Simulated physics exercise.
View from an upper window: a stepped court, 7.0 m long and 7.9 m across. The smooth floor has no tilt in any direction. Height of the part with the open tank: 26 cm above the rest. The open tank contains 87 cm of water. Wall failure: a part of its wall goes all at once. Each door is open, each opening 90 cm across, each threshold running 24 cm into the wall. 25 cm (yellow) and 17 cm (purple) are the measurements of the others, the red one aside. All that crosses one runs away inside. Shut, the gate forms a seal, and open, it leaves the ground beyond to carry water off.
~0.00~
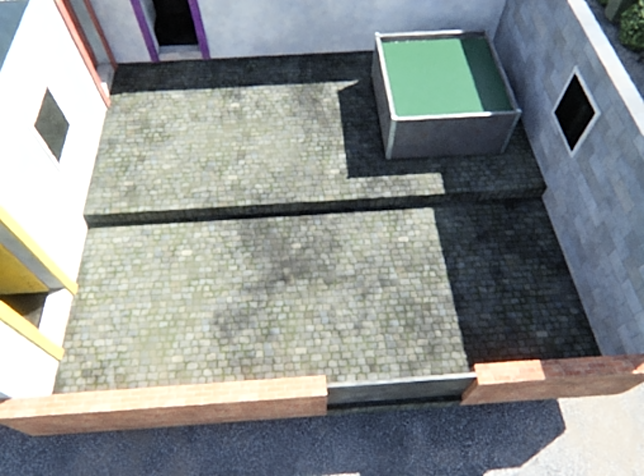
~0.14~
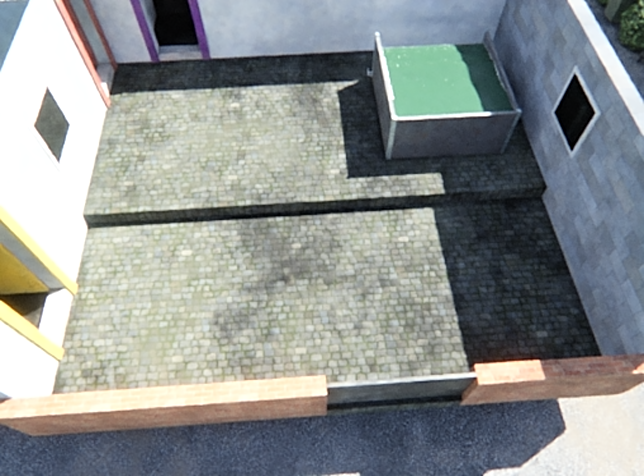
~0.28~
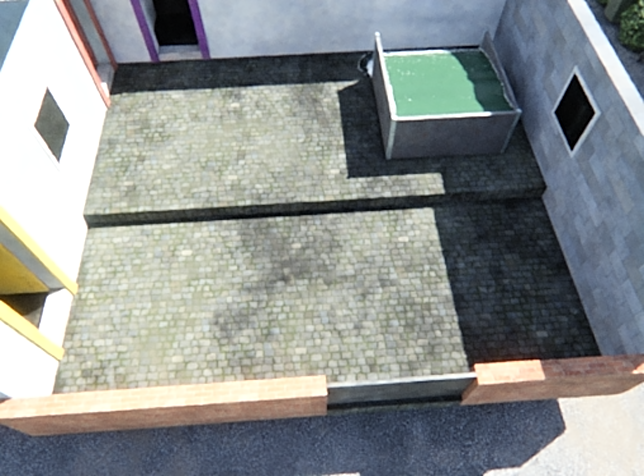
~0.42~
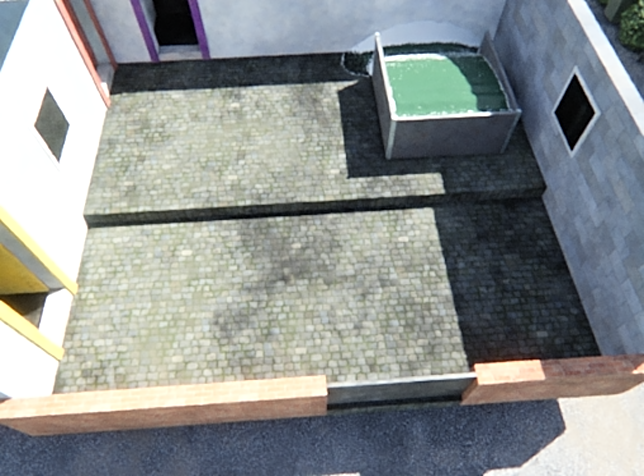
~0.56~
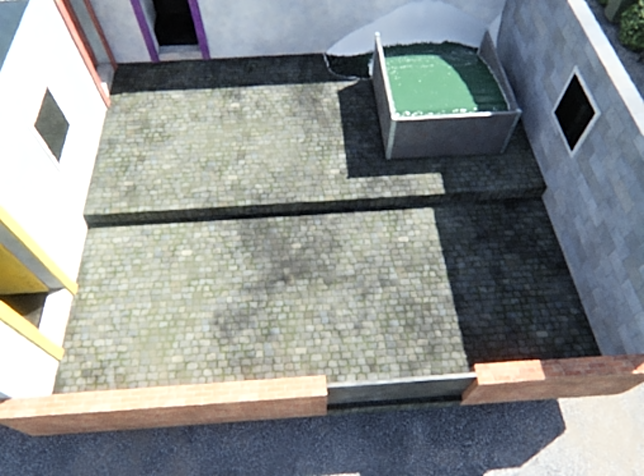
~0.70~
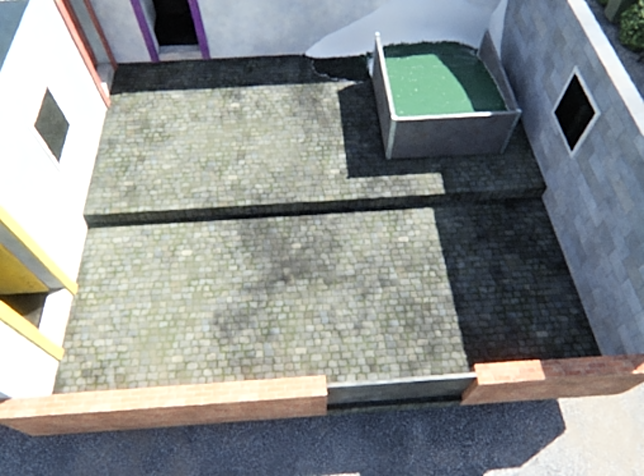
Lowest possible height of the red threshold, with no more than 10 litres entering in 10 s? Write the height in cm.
I would say 23 cm.
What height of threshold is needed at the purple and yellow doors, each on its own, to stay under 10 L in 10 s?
About 8.0 cm at purple and about 11.0 cm at yellow.
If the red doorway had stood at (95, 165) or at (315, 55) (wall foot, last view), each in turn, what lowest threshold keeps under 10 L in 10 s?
In turn: About 13.5 cm, about 14.0 cm.
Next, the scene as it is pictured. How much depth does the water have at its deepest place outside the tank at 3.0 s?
Close to 38 centimetres.
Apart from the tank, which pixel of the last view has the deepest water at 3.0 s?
Near pixel (598, 373).
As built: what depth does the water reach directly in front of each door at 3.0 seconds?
Door by door in cm - yellow 0, purple 5, red 25.
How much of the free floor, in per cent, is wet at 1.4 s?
Wet share: Around 15 %.
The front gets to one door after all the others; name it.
Yellow.
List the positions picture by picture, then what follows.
In the first picture, the open tank at (443, 75) is whole and still, 87 cm deep; the red door at (91, 43) is dry.
In the second picture, the front is at a hidden place, 0.3 m from the gap on the far side; 0.6 m2 of floor is wet, 87 cm left at the back.
In the third picture, water pours out on the far side and has run 0.8 m, to a hidden place; about 15 cm deep outside, 87 cm at the back.
In the fourth picture, the front is at a hidden place, 1.0 m from the gap on the far side; 2.3 m2 of floor is wet, 81 cm left at the back.
In the fifth picture, the gap is on the far side, the front 1.2 m out at (327, 53); the back of the open tank holds 74 cm.
In the sixth picture, water pours out on the far side and has run 1.6 m, to (305, 54); about 33 cm deep outside, 75 cm at the back; 4.0 m in a straight line remain to the red door at (91, 43).
After 1.4 s water covers 15 % of the floor, deepest (74 cm) near (487, 49); it has not reached the red door.
After 3.0 s water covers 50 % of the floor, deepest (38 cm) near (598, 373); 25 cm at the red door, 8 litres in over its 22 cm threshold.
After 10.0 s water covers 85 % of the floor, deepest (15 cm) near (455, 56); 8 cm at the red door, 14 litres in over its 22 cm threshold.
At the red door as built, the water arrived by 2.3 s and peaked near 30 cm at 2.4 s.
With a threshold of 20.5 cm, 21 litres would have come in within the 10 s; with 27.5 cm, 1 litre. So under 10 litres takes about 23 cm.
